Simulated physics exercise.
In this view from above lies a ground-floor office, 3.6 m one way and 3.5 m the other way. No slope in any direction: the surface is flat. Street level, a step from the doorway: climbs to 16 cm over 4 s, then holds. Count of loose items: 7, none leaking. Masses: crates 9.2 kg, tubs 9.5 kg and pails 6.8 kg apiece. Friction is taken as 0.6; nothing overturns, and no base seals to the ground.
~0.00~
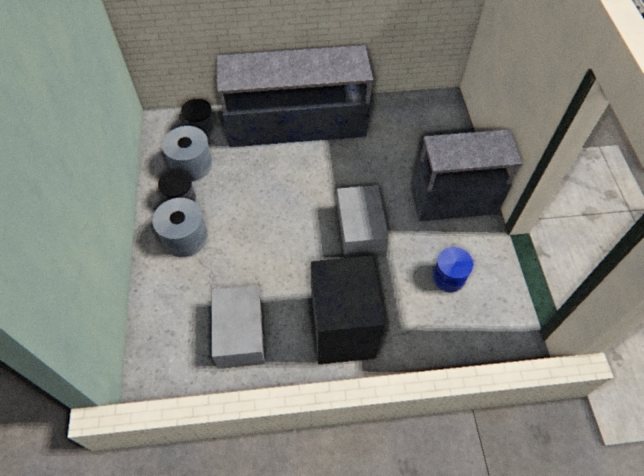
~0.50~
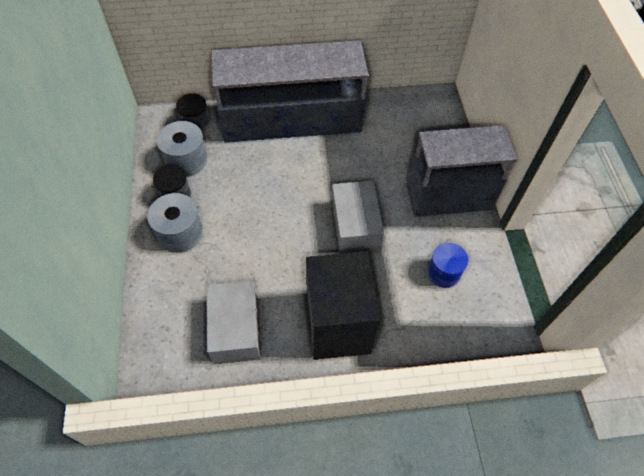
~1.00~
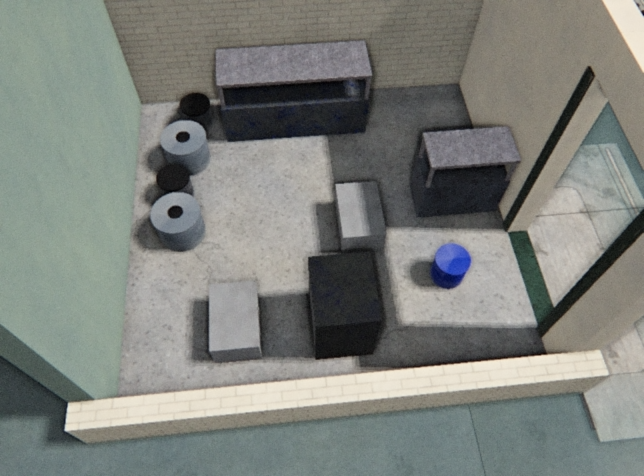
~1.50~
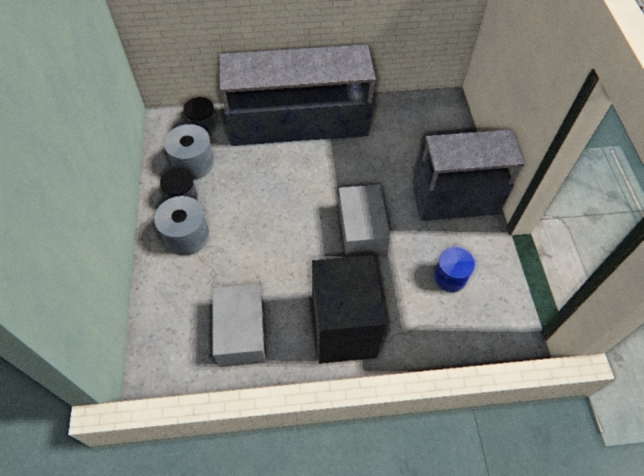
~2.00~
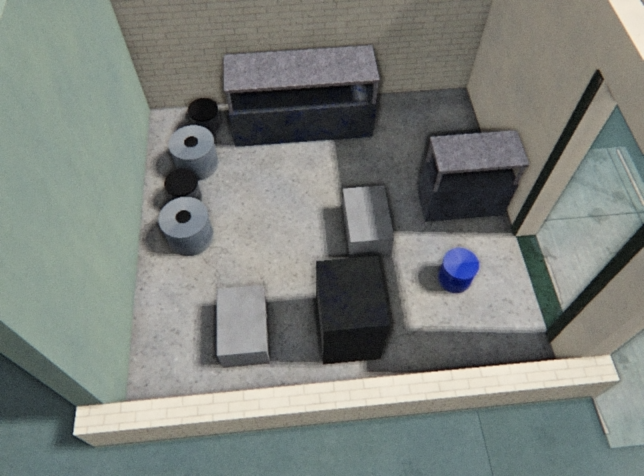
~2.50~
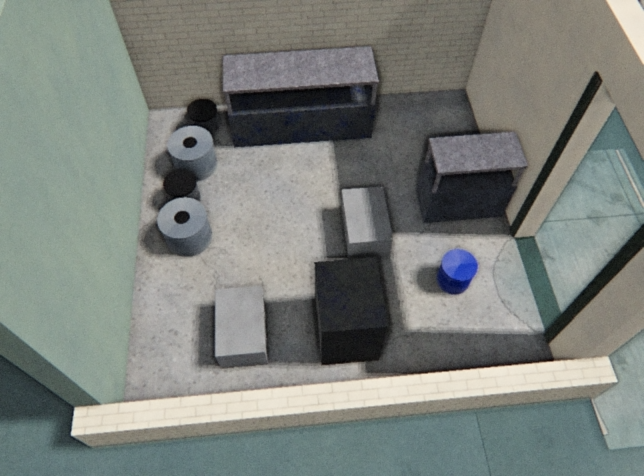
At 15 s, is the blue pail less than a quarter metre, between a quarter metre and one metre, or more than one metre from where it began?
Movement: Major.
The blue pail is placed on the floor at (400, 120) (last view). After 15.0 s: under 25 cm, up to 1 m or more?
Outcome - it barely budges.
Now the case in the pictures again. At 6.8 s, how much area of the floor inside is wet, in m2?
8.0 m2.
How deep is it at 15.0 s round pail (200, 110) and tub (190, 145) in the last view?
Around 11 cm and 11 cm.
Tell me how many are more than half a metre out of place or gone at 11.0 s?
I count 2 of them.
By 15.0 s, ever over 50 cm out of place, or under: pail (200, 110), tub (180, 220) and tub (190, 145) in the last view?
Order as asked: Below, beyond, beyond.
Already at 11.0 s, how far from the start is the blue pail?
About 150 cm out of place.
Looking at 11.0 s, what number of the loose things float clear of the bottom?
At that instant the tally stands at 4.
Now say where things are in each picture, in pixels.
In the first picture, the blue pail at (456, 262), on the bottom; water covers 0.0 m2; 0 of 7 have shifted.
In the second picture, the blue pail at (451, 258) rests on the ground; 0.0 m2 under water; 0 of 7 have shifted.
In the third picture, the blue pail at (453, 259), on the bottom; water covers 0.0 m2; 0 of 7 have shifted.
In the fourth picture, the blue pail at (457, 262), on the bottom; 0.0 m2 under water; 0 of 7 have shifted.
In the fifth picture, the blue pail at (461, 263), on the bottom; water covers 0.0 m2; 0 of 7 have shifted.
In the sixth picture, the blue pail at (460, 264), on the bottom; water covers 0.2 m2; 0 of 7 have shifted.
After 3.5 s the blue pail is near (460, 264), 0.0 m from its start, aground; 0 afloat.
After 6.8 s the blue pail is near (363, 237), 0.9 m from its start, aground; 0 afloat.
After 11.0 s the blue pail is near (298, 206), 1.6 m from its start, aground; 4 afloat.
After 15.0 s the blue pail is near (360, 131), 1.8 m from its start, afloat; 7 afloat.
